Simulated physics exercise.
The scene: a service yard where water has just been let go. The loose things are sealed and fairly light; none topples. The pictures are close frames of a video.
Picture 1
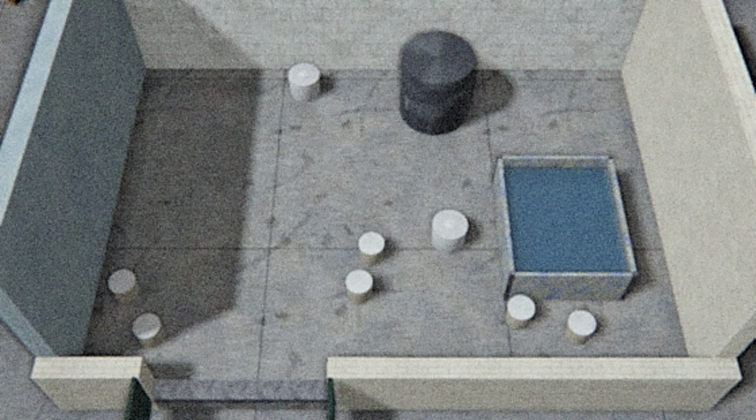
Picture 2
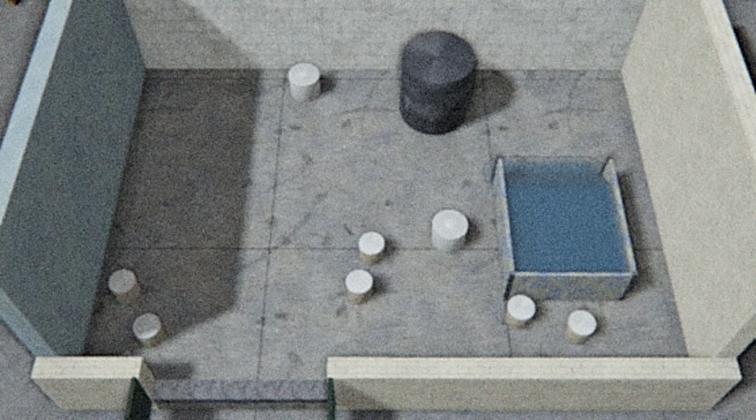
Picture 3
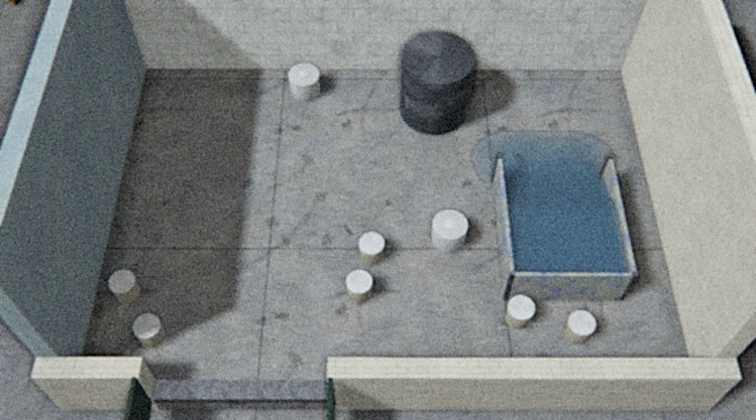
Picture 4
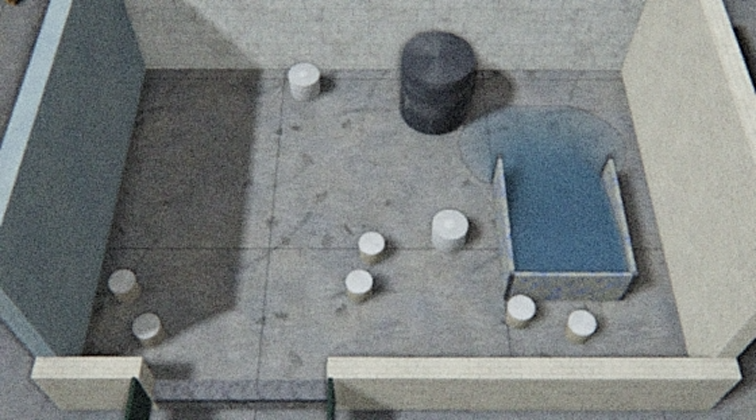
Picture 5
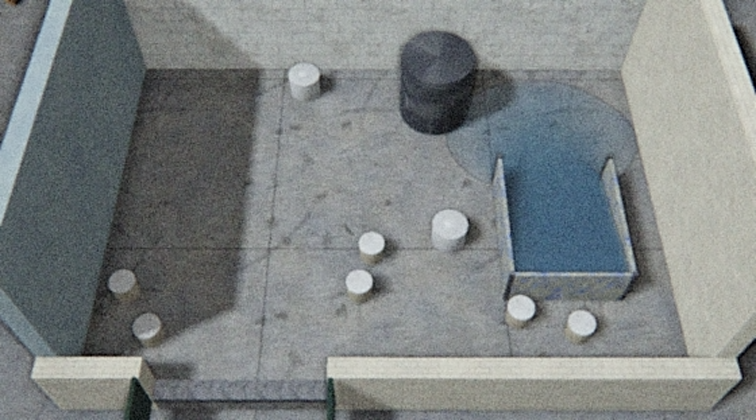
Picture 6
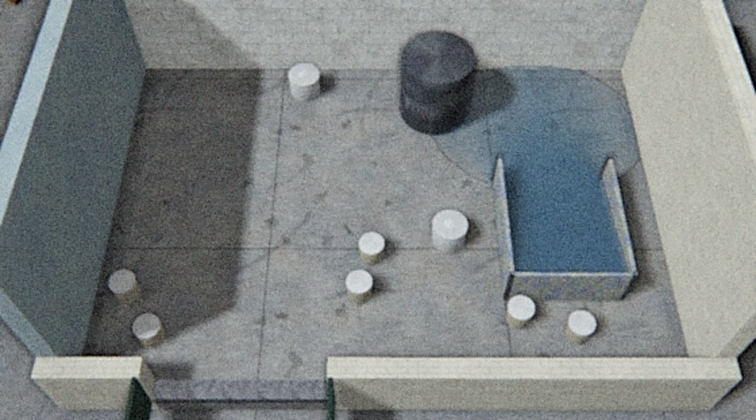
Blue water spreads from the open far side of a rectangular tank across the gray floor of a walled yard, widening toward the back wall and around the base of a dark cylinder, while the small pale cylinders stay still.
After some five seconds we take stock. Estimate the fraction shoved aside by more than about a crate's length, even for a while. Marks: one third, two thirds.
It is under a third.
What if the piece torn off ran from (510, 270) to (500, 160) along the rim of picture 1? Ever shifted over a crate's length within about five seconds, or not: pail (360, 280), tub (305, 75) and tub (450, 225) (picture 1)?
In that order: Yes, short of that, moved that far.
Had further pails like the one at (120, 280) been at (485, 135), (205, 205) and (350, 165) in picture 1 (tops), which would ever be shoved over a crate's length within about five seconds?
In turn: Moved that far, short of that, less than that.
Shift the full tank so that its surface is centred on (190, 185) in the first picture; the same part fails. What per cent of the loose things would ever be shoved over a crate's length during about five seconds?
Close to 10 %.
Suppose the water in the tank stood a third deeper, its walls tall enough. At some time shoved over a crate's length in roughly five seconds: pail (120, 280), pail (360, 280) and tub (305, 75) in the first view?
As listed: Never so far, never so far, that far or more.
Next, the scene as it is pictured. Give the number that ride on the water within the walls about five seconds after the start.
The number is 0.
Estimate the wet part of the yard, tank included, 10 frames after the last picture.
Close to 30 %.
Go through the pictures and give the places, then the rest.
The first frame shows a pail at (122, 281), on the bottom; a pail at (359, 281), on the bottom; 0 of 8 have shifted.
The second frame shows a pail at (122, 281), on the bottom; a pail at (359, 281) rests on the ground; 0 of 8 have shifted.
The third frame shows a pail at (122, 281), on the bottom; a pail at (359, 281) rests on the ground; 0 of 8 have shifted.
The fourth frame shows a pail at (122, 281), on the bottom; a pail at (359, 281) rests on the ground; 0 of 8 have shifted.
The fifth frame shows a pail at (122, 281) rests on the ground; a pail at (359, 281), on the bottom; 0 of 8 have shifted.
The sixth frame shows a pail at (122, 281) rests on the ground; a pail at (359, 281) rests on the ground; 0 of 8 have shifted.
A moment on, 0 of 8 are well off their spots; 0 afloat.
Next, 0 of 8 are well off their spots; 0 afloat.
Later, 1 of 8 are well off their spots; 0 afloat.
In the end, 1 of 8 are well off their spots, and 1 have been at some point; 0 afloat.
